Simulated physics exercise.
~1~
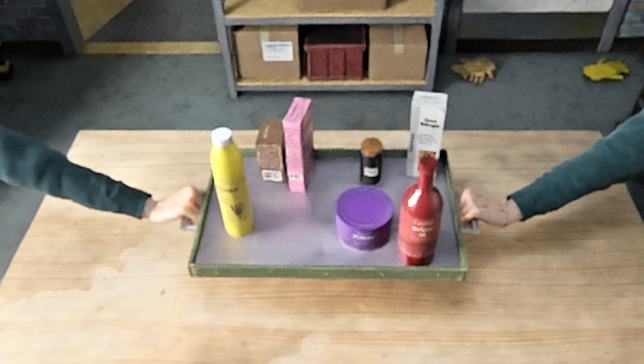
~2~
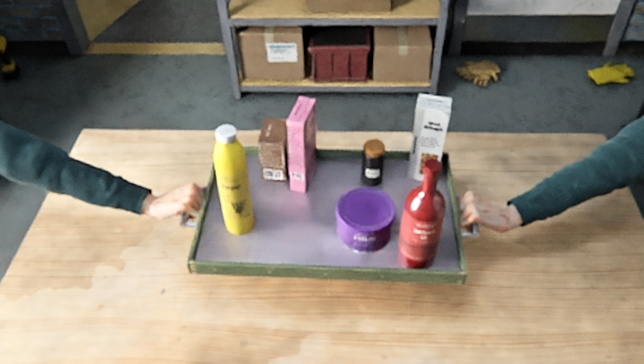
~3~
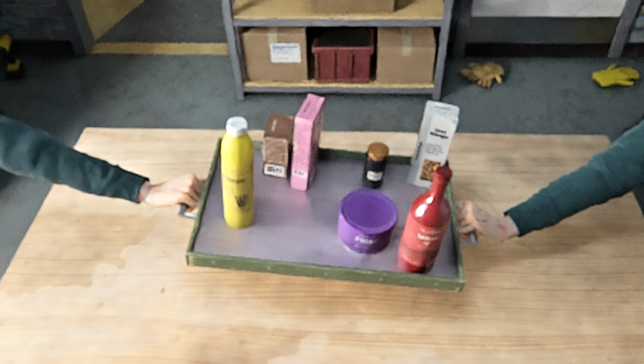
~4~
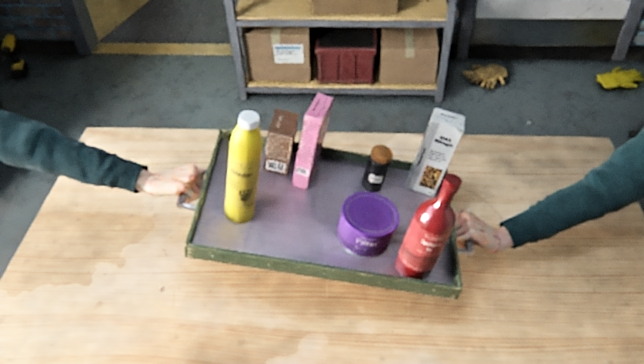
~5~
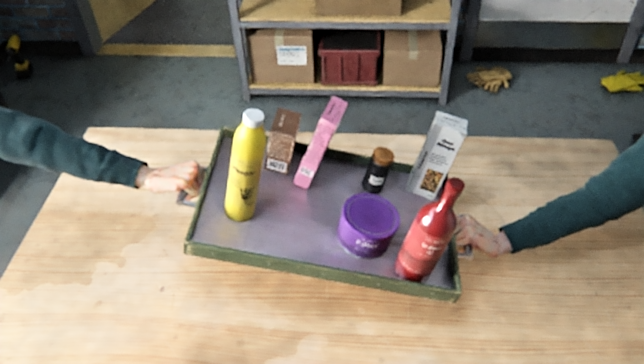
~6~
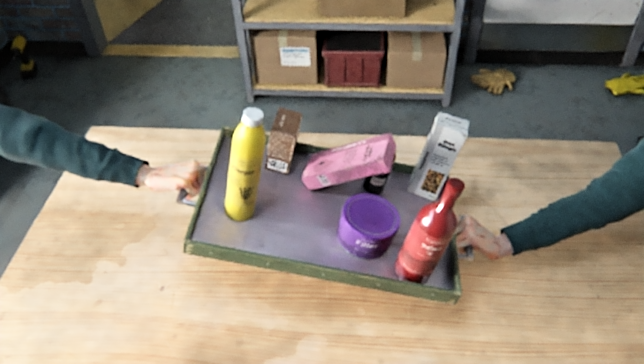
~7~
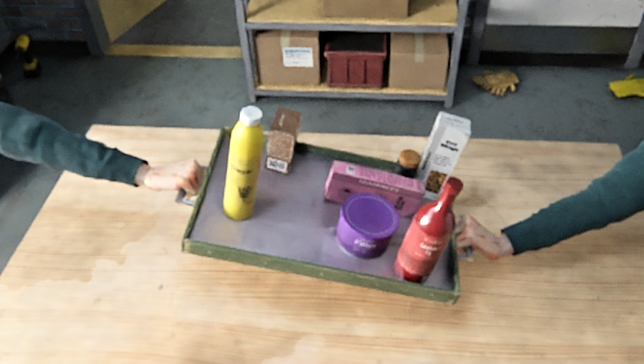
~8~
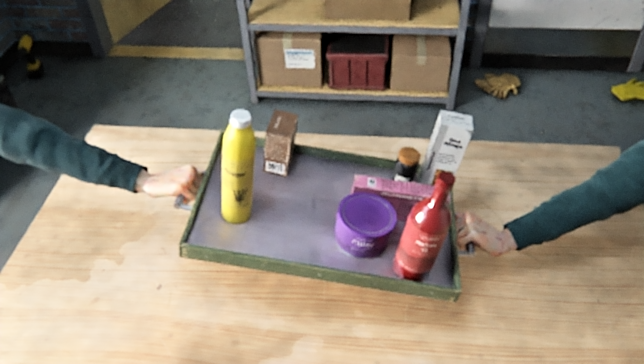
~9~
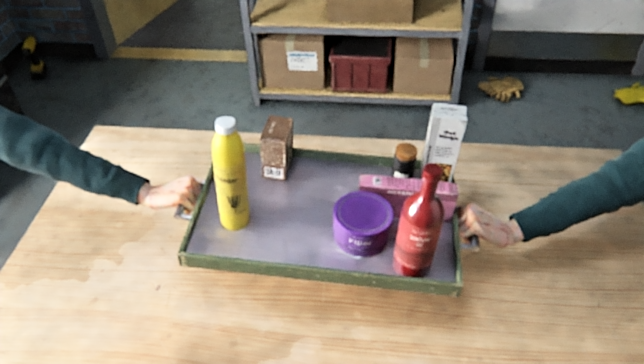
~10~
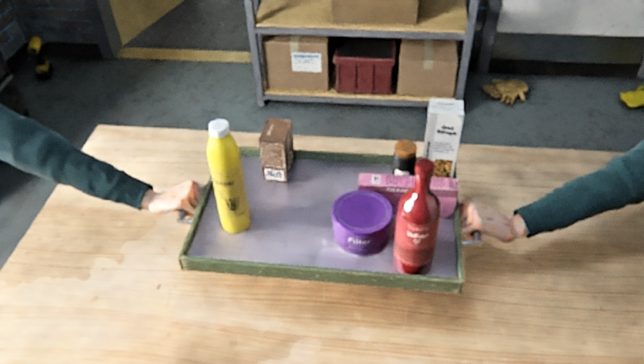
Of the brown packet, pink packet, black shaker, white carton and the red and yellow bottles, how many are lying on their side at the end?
One of them is lying on its side at the end, the pink packet.
